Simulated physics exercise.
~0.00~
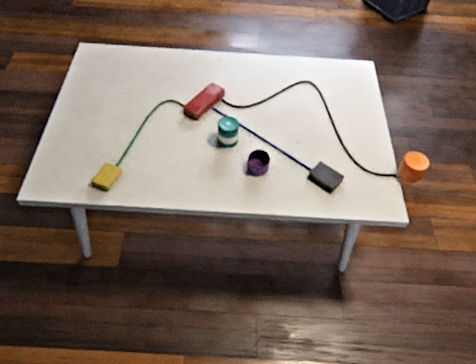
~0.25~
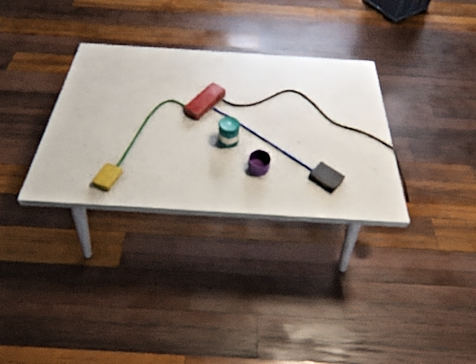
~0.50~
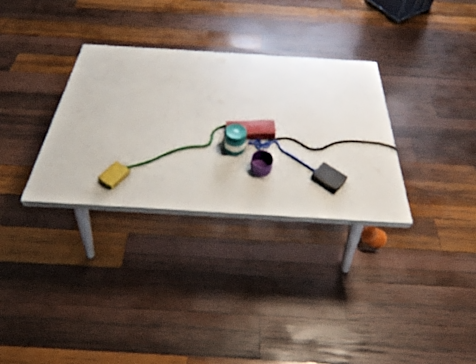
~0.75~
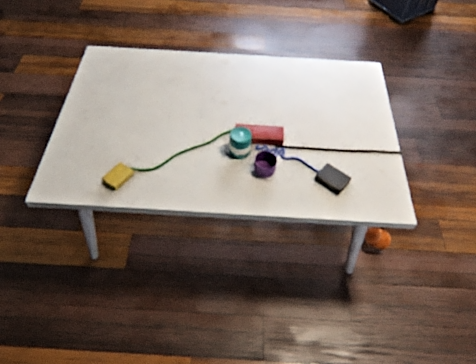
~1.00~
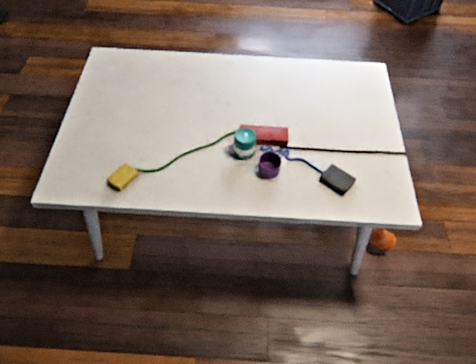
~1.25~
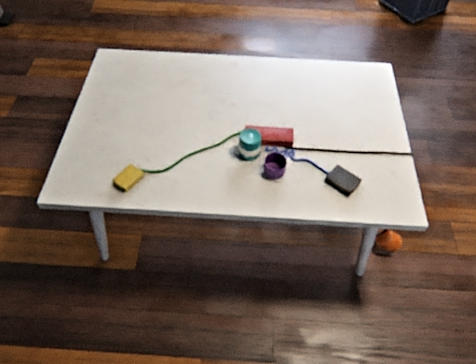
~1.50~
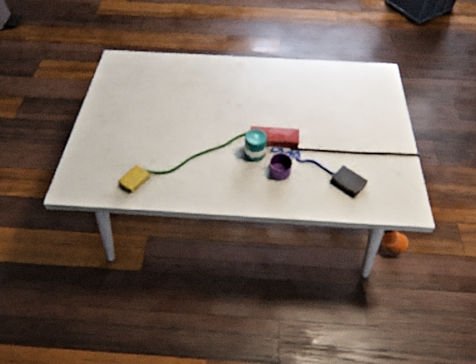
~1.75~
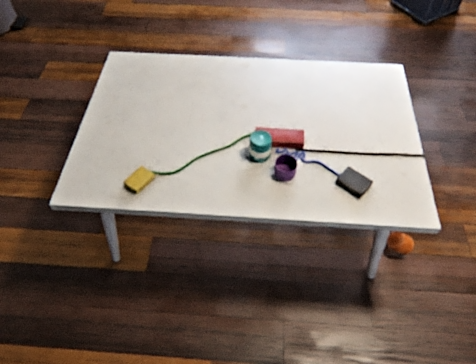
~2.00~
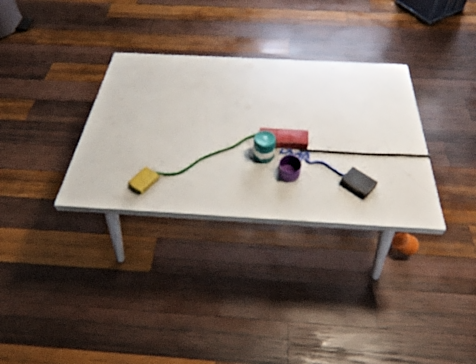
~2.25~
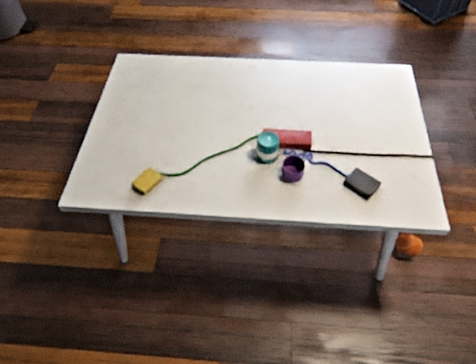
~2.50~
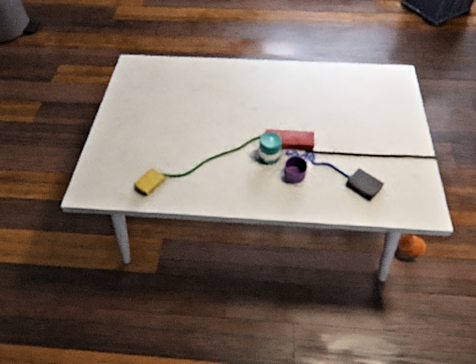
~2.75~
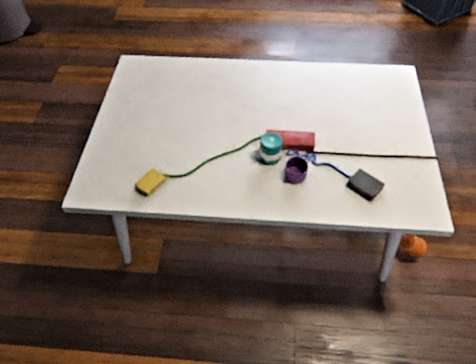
Orange speaker dropping off the right side of a white table, its black cable dragging the red strip against a teal tin.
